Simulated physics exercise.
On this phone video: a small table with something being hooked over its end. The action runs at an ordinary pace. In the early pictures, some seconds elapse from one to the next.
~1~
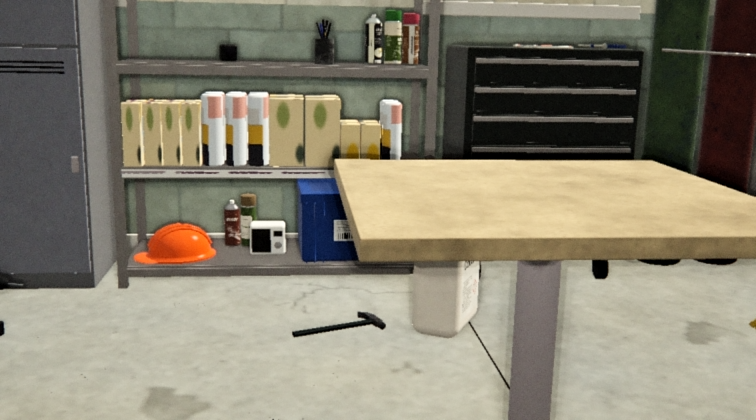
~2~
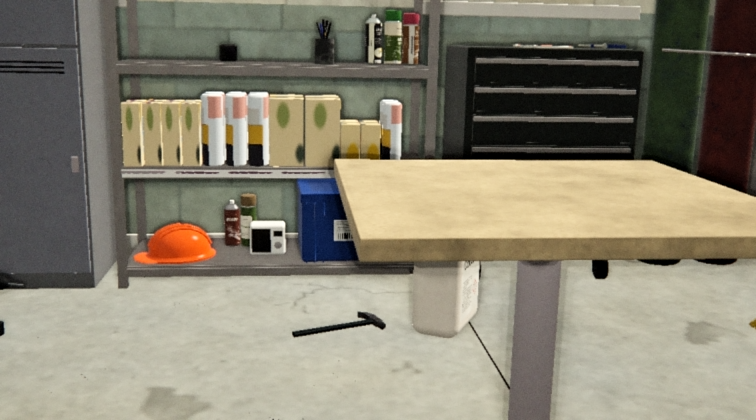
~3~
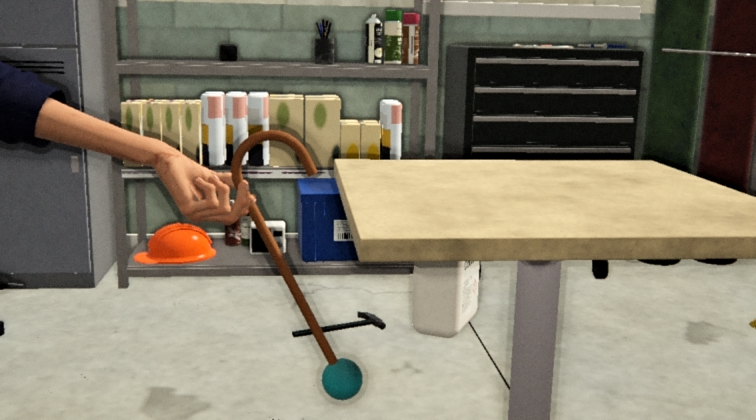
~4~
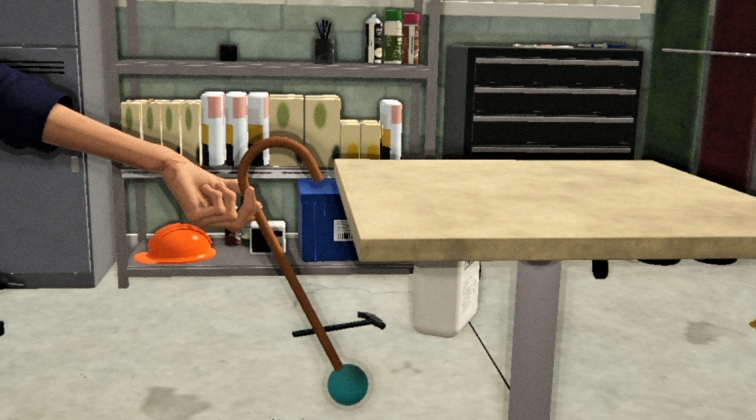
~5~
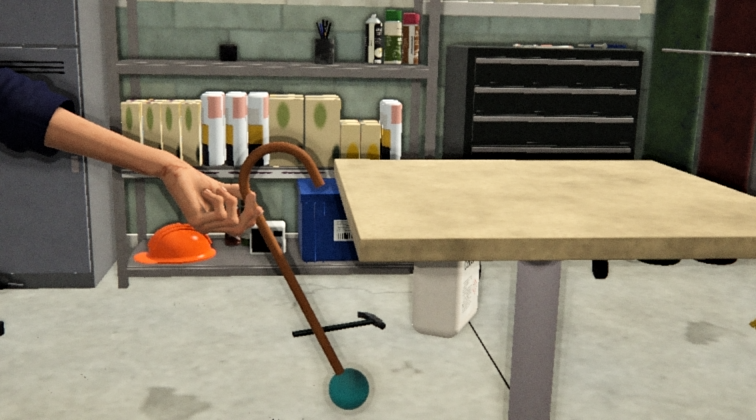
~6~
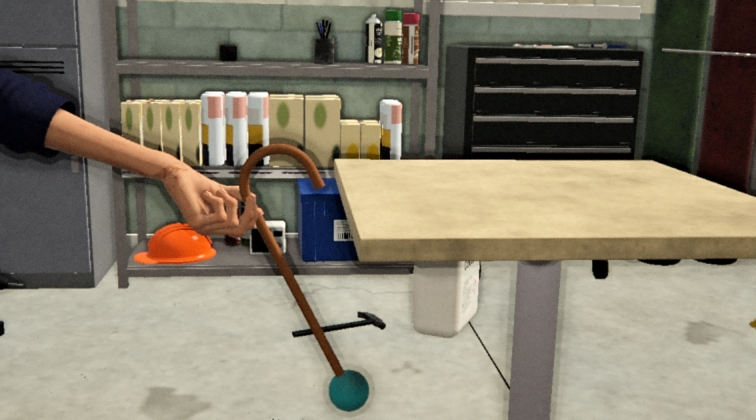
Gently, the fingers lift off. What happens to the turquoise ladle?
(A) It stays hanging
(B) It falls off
B.
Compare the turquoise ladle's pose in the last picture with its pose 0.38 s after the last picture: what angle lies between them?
Angle turned since the last view: Close to 10 degrees.
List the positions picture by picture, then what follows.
The first picture shows table (544, 199).
The second picture shows table (544, 199).
The third picture shows still on the way; turquoise ladle (313, 266); table (544, 199).
The fourth picture shows still on the way; turquoise ladle (318, 272); table (544, 199).
The fifth picture shows still on the way; turquoise ladle (320, 277); table (544, 199).
The sixth picture shows in place, still held; turquoise ladle (320, 279); table (544, 199).
Then, 0.38 s later than the last frame, turquoise ladle dropping.
When it is over, the turquoise ladle drops past the edge.
